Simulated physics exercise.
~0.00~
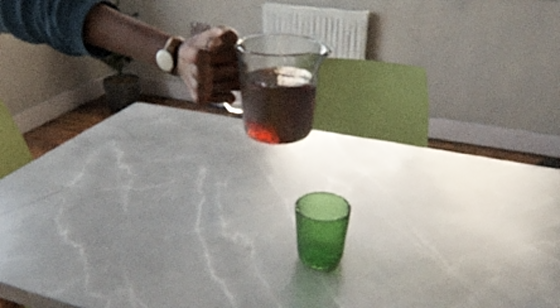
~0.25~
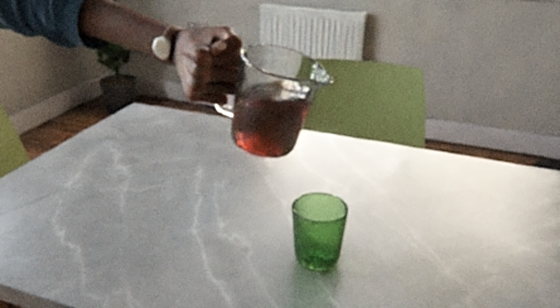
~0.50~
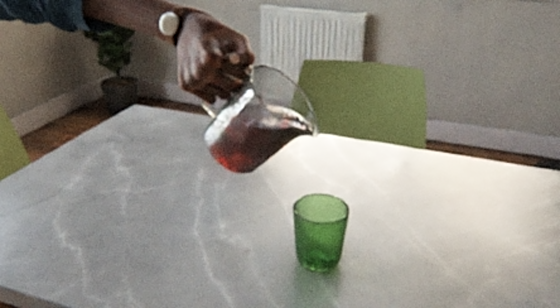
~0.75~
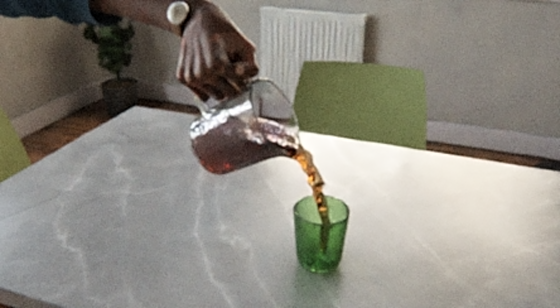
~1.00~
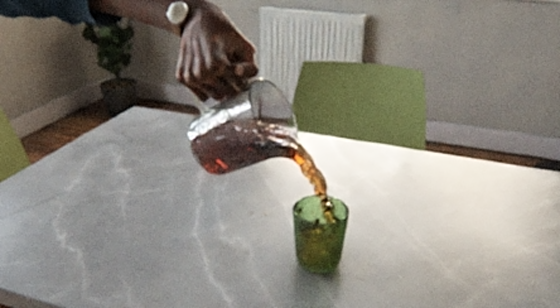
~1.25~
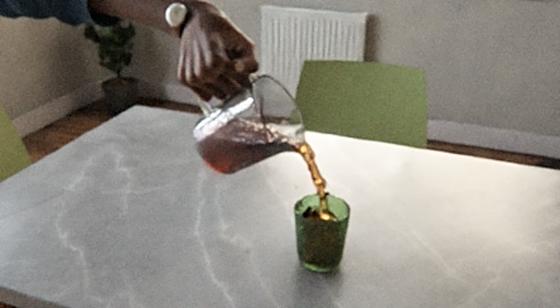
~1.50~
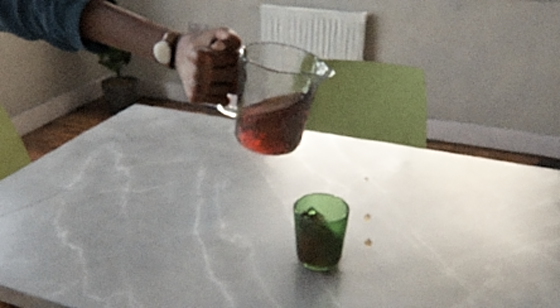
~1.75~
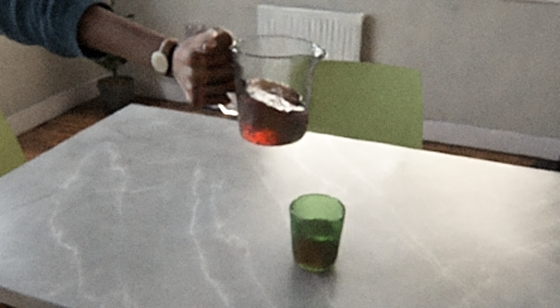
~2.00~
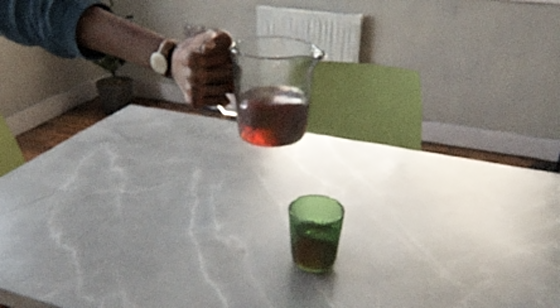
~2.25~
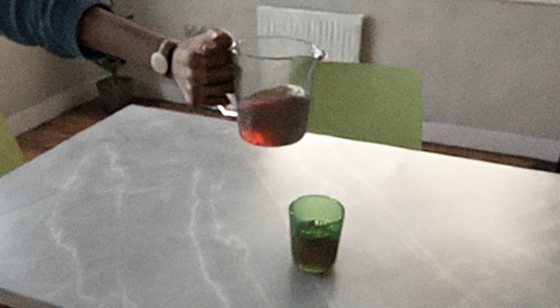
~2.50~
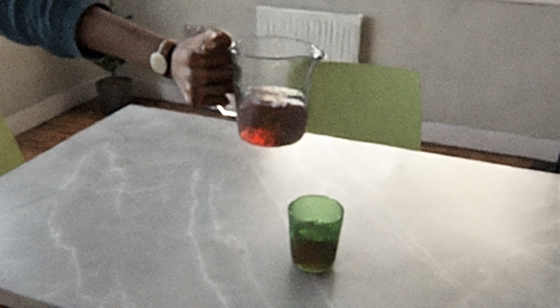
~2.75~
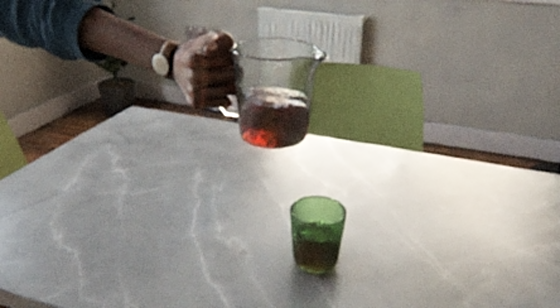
A hand holding a clear glass jug of reddish-brown tea tips it to the right above a marble-patterned table, pouring a stream into an empty green glass, then levels it again, leaving the glass partly filled and some tea still in the jug.
